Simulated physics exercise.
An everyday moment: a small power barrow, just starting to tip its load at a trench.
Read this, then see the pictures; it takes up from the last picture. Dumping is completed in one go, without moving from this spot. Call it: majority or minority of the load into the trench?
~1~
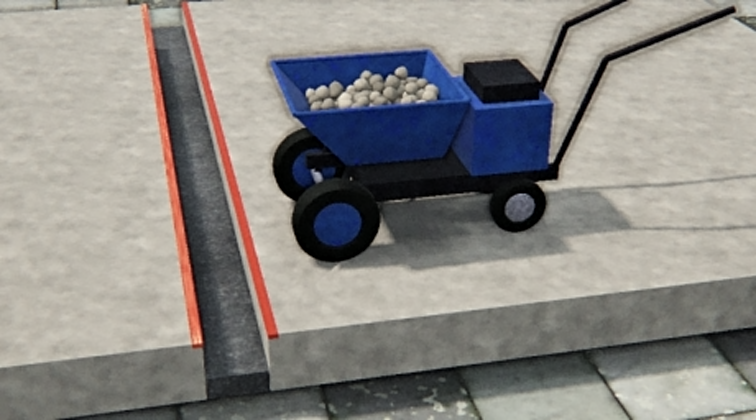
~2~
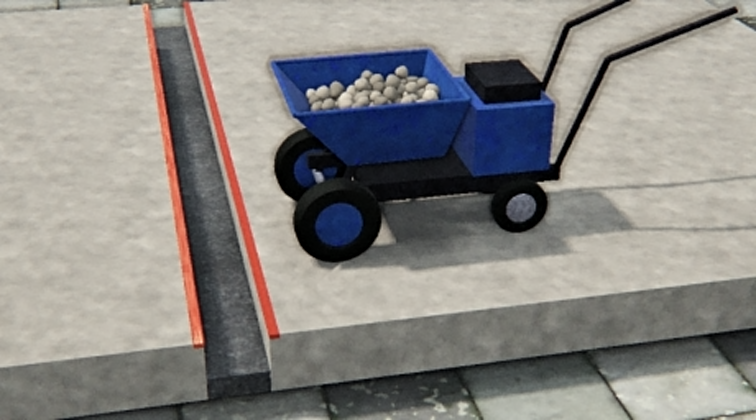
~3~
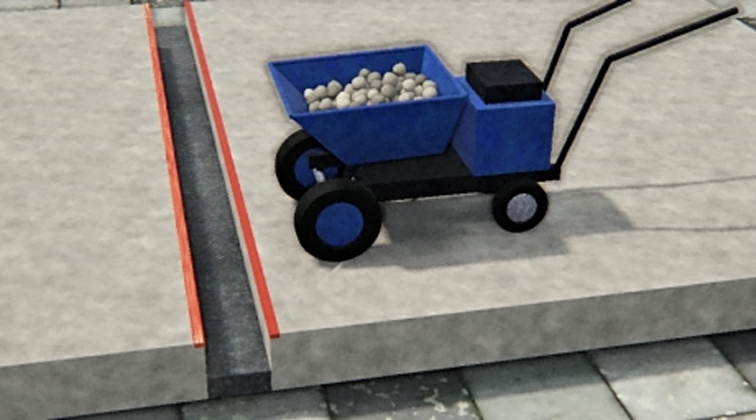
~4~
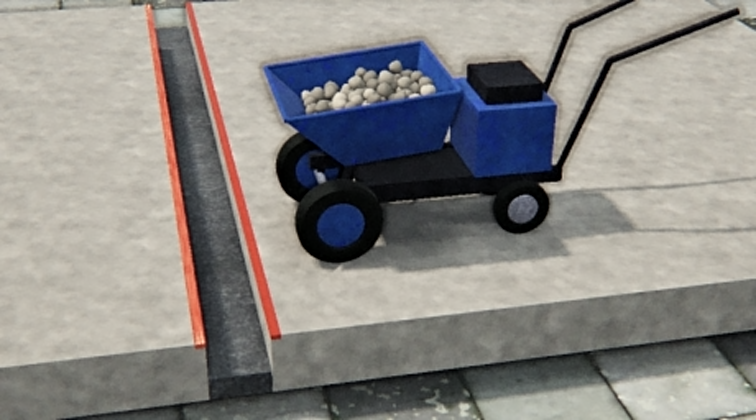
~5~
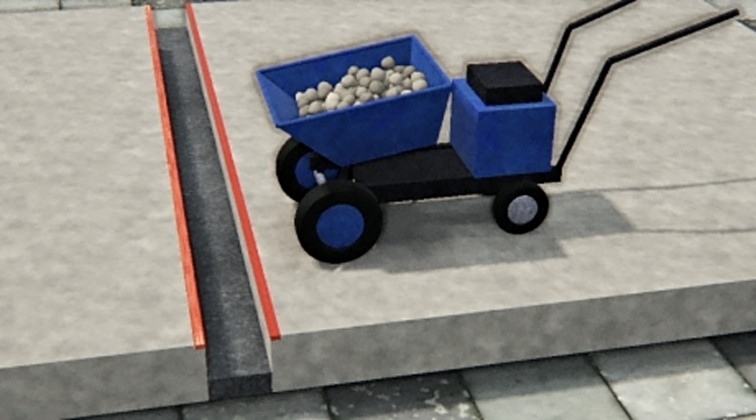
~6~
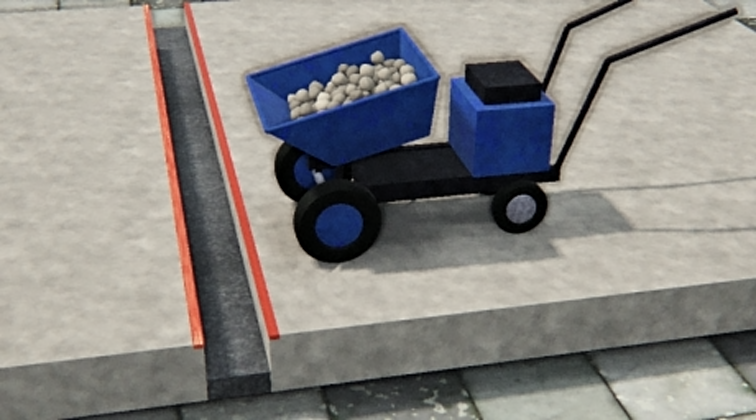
Minority.
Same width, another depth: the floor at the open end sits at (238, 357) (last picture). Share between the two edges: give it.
30 %.
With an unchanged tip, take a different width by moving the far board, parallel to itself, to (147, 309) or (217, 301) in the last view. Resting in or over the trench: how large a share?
Roughly 100 per cent, then roughly 0 per cent.
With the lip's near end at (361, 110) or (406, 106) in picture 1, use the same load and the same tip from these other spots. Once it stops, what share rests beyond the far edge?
About 0 % and about 0 %.
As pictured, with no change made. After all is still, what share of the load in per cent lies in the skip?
Roughly 0 per cent.
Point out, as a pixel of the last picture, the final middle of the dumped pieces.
About (156, 242).
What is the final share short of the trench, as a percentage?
About 0 per cent.
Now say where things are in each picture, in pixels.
The first picture shows lip of the skip near (295, 115), level; top of the load near (390, 94), river pebbles; first edge of the trench near (263, 295); far edge near (191, 303), the trench under half as wide as the skip, and about half as deep as wide.
The second picture shows lip of the skip near (295, 116), level; top of the load near (391, 93).
The third picture shows lip of the skip near (292, 117), tipped barely; top of the load near (388, 91).
The fourth picture shows lip of the skip near (287, 121), tipped a little; top of the load near (406, 97).
The fifth picture shows lip of the skip near (278, 126), tipped a little; top of the load near (396, 87).
The sixth picture shows lip of the skip near (267, 132), tipped a little; top of the load near (385, 82); first edge of the trench near (264, 296); far edge near (192, 304).
Shortly afterwards, skip tipped steeply; the whole lot in the skip.
Next, skip tipped right over; near two thirds in the skip; a little in or heaped over the trench; near a quarter beyond it; only a few falling.
Some moments later, skip tipped right over; only a few in the skip; near a quarter in or heaped over the trench; near two thirds beyond it.
In the end, skip tipped right over; near a third in or heaped over the trench; near two thirds beyond it.
